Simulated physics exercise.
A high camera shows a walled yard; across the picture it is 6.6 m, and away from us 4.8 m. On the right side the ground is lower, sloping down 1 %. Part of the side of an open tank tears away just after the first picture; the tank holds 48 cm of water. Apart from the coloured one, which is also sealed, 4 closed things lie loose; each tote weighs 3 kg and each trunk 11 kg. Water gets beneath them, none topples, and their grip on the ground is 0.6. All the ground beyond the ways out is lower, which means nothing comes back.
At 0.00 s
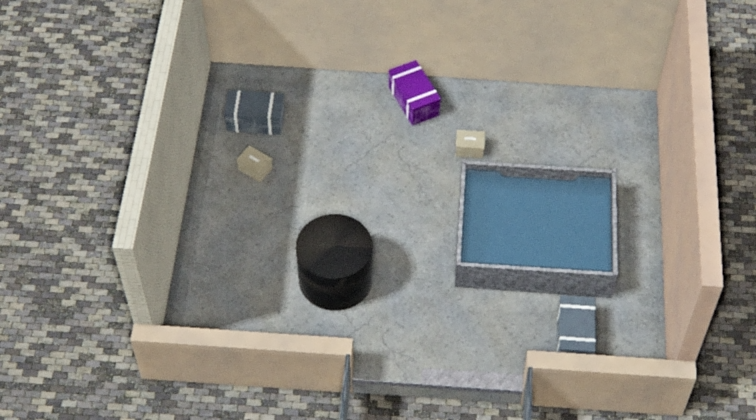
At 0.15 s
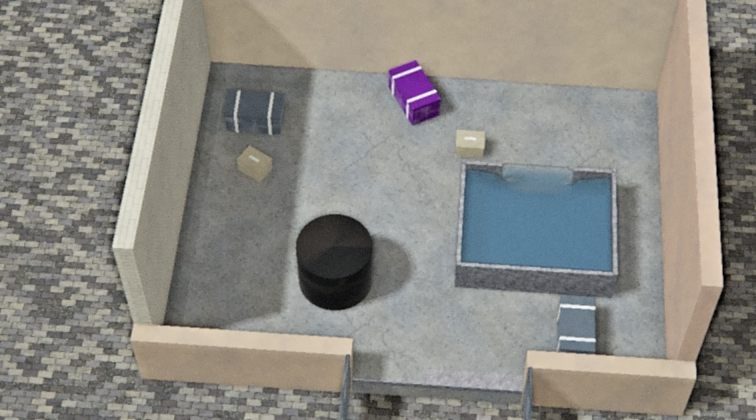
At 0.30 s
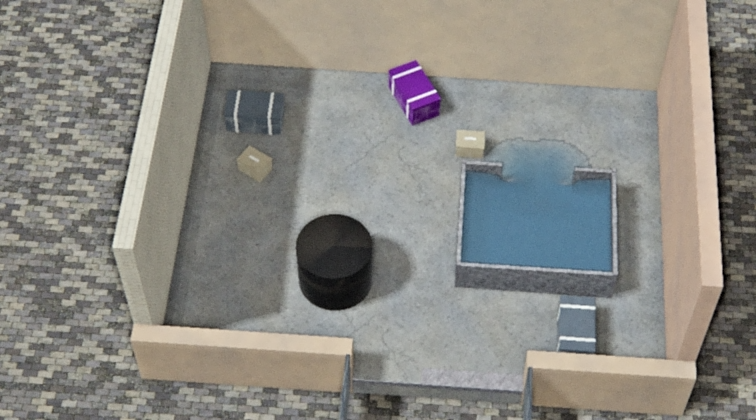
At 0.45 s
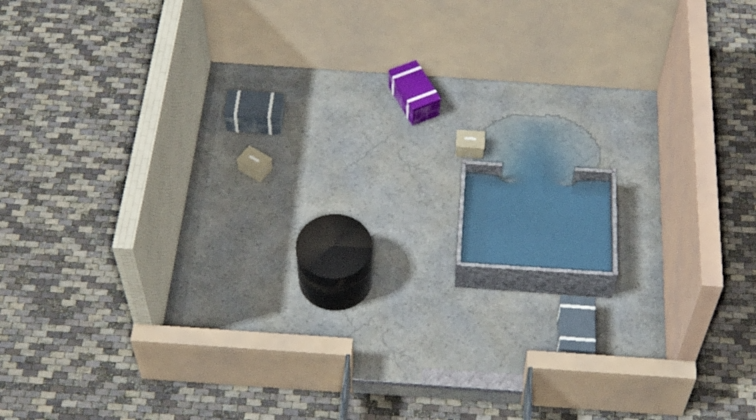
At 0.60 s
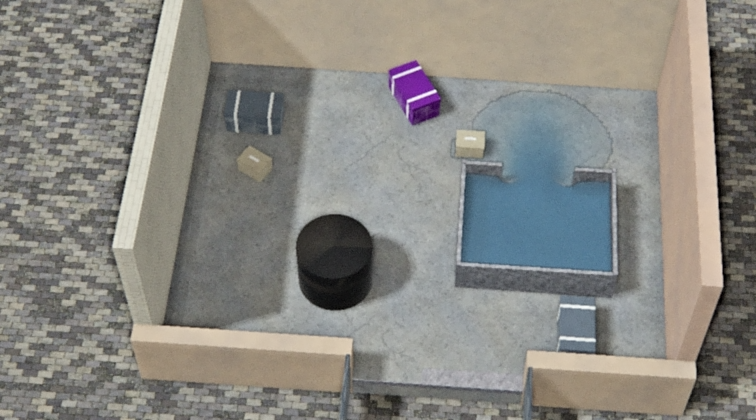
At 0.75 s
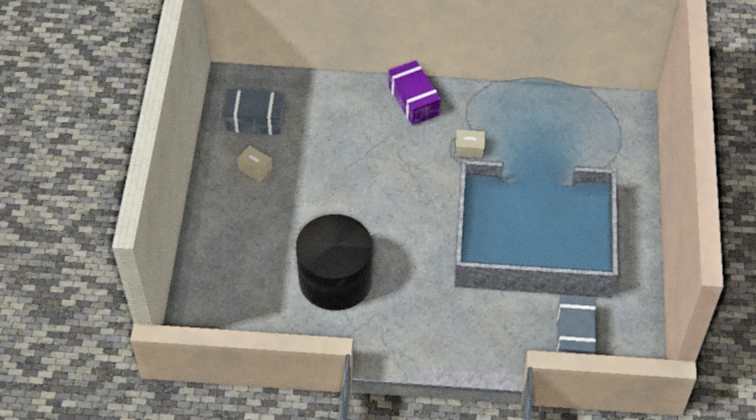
Blue water pours through a gap in the tank's far side and spreads across the floor.
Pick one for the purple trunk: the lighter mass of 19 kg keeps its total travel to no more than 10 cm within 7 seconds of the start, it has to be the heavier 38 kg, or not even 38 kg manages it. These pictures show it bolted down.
My pick: Not even the heavier.
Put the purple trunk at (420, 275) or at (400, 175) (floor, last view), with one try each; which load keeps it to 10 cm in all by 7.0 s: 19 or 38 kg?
At the first place the small mass does it, and at the second the small mass does it.
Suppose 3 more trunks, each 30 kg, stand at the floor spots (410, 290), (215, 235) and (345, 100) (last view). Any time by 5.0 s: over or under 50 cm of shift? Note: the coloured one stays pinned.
In the given order, I'd say smaller, smaller, smaller.
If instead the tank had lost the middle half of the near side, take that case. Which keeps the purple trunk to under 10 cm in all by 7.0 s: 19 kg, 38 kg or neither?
Answer: The small one.
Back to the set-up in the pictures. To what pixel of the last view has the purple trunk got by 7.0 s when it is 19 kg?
About (374, 136).
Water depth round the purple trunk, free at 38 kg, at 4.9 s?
Something like 5 centimetres.
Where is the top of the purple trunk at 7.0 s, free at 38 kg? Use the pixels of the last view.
(382, 112).
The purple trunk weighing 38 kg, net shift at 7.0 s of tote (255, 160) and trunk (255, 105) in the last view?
The first has moved 60 cm and the second 100 cm from the start.
After 1.4 s the purple trunk would be 0 cm from its start with 19 kg and 0 cm from its start with 38 kg; 1 cm of water round it then.
After 3.1 s the purple trunk would be 96 cm from its start with 19 kg and 67 cm from its start with 38 kg; 5 cm of water round it then.
After 4.9 s the purple trunk would be 108 cm from its start with 19 kg and 68 cm from its start with 38 kg; 5 cm of water round it then.
After 7.0 s the purple trunk would be 108 cm from its start with 19 kg and 68 cm from its start with 38 kg; 4 cm of water round it then.
